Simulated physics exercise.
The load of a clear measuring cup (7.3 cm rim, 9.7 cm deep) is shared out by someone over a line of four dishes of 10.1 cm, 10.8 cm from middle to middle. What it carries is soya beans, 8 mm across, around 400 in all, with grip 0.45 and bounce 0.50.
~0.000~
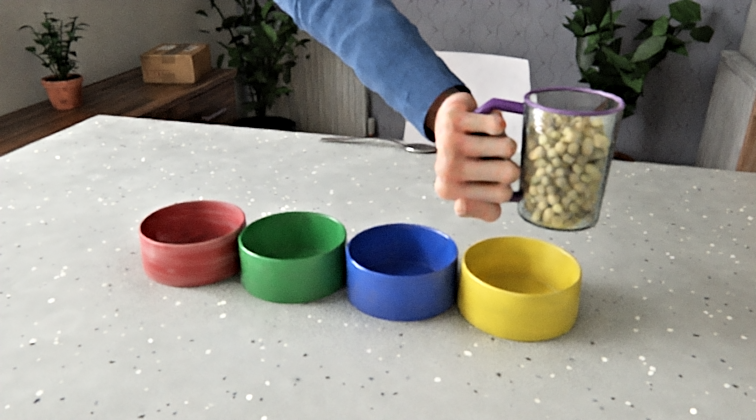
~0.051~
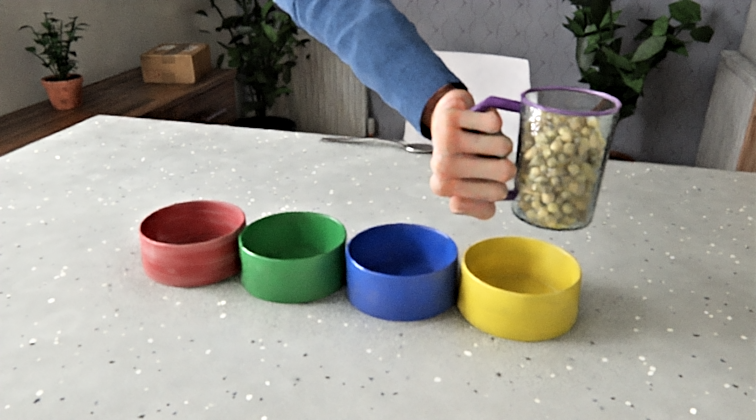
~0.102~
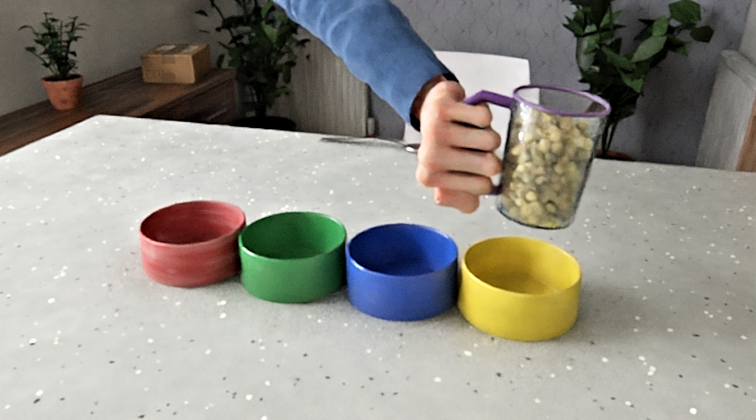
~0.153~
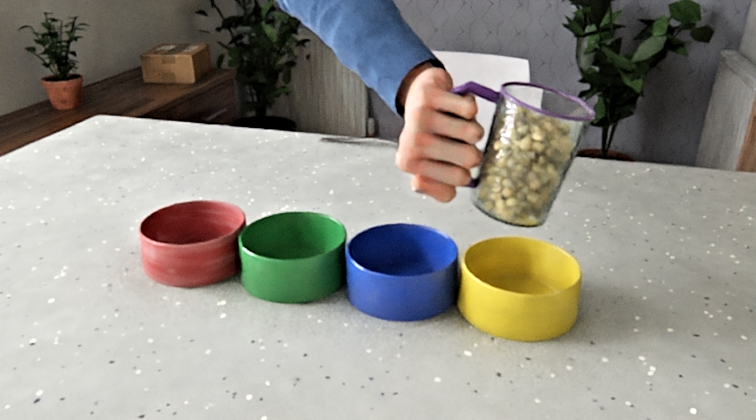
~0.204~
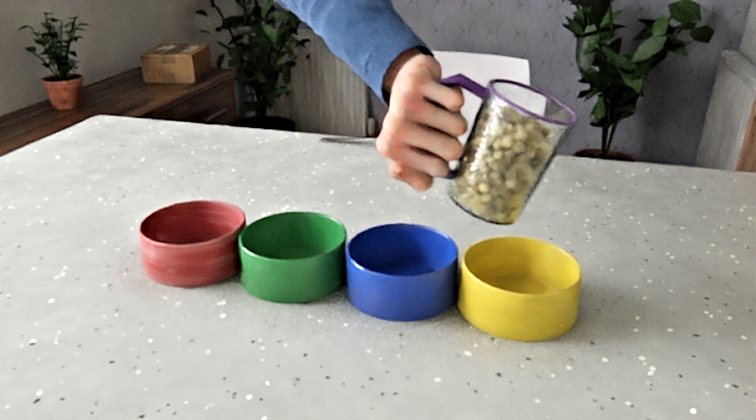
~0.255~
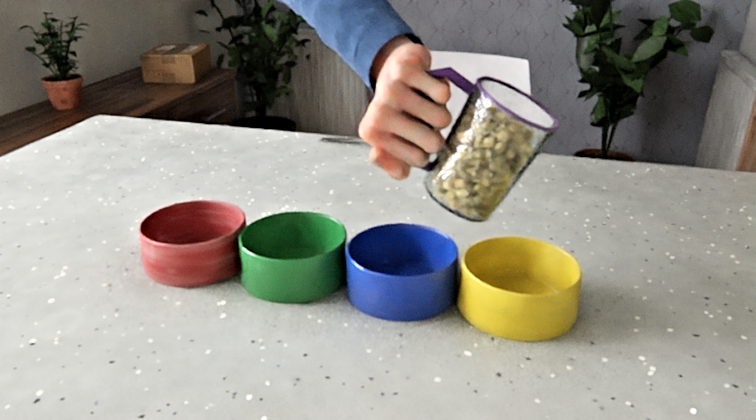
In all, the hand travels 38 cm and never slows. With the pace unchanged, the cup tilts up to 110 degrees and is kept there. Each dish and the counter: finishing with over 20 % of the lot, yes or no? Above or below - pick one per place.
Red: Above; blue: Below; green: Above; yellow: Below; counter: Below.
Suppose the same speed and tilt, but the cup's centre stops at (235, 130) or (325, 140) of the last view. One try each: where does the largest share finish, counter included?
Try 1 - green; try 2 - blue.
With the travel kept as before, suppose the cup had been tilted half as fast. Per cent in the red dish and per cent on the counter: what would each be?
The red dish would get 70 and the counter 10.
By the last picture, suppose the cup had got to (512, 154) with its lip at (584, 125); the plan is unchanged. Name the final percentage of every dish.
Then red 0, blue 50, green 40, and yellow 0.
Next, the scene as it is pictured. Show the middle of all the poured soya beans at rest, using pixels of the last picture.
Near (266, 256).
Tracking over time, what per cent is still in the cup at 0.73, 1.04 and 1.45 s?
Series: 100 / 55 / 15 per cent.
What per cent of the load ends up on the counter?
Near 5 percent, roughly speaking.
Then, at 0.73 s, tilt 91 degrees; cup holds 100 %.
After 1.04 s, tilt 110 degrees; cup holds 55 %, blue 5 %, green 35 %.
After 1.45 s, tilt 110 degrees; cup holds 15 %, red 25 %, blue 5 %, green 50 %.
By 2.3 s all is still; red 40 %, blue 5 %, green 55 %, yellow 0 %, counter 5 %.
